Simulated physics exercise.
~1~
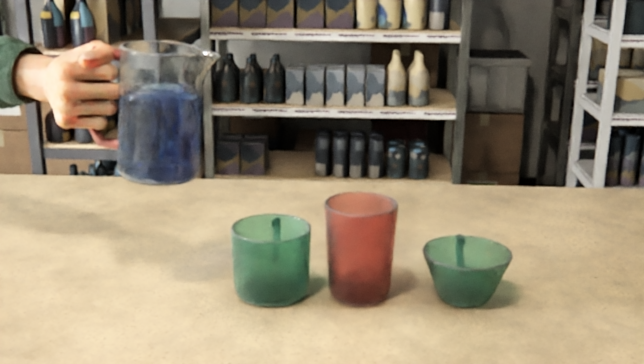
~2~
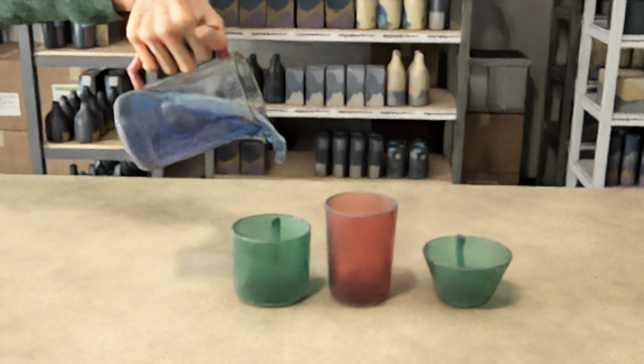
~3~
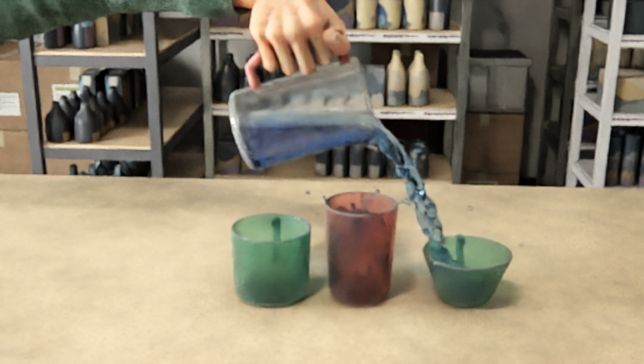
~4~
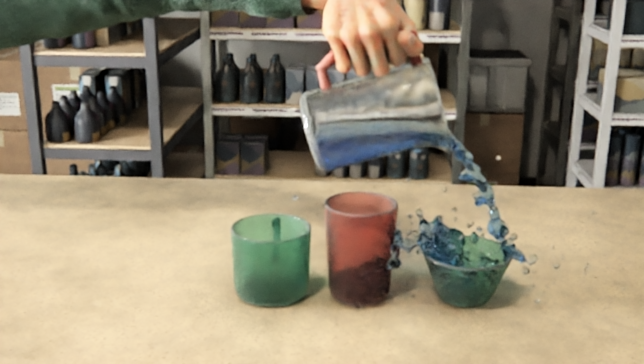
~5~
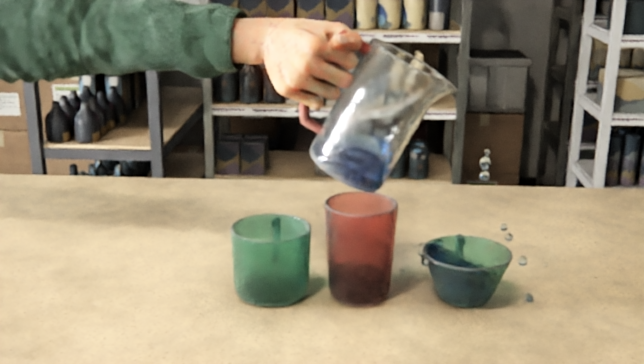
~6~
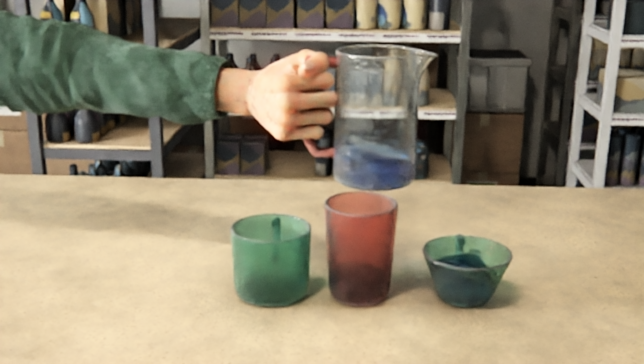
In a storeroom with shelves of bottles and boxes, a hand holds a glass jug of blue water above a worktop, where a green mug, a taller red glass and a wide green cup stand in a row. The hand tips the jug steeply while carrying it to the right. Water streams down past the red glass into the wide cup, splashing up and scattering droplets, and some dark liquid shows in the red glass. The hand then turns the jug upright again. At the end it holds some water, the red glass and wide cup contain liquid, and the left mug looks empty.
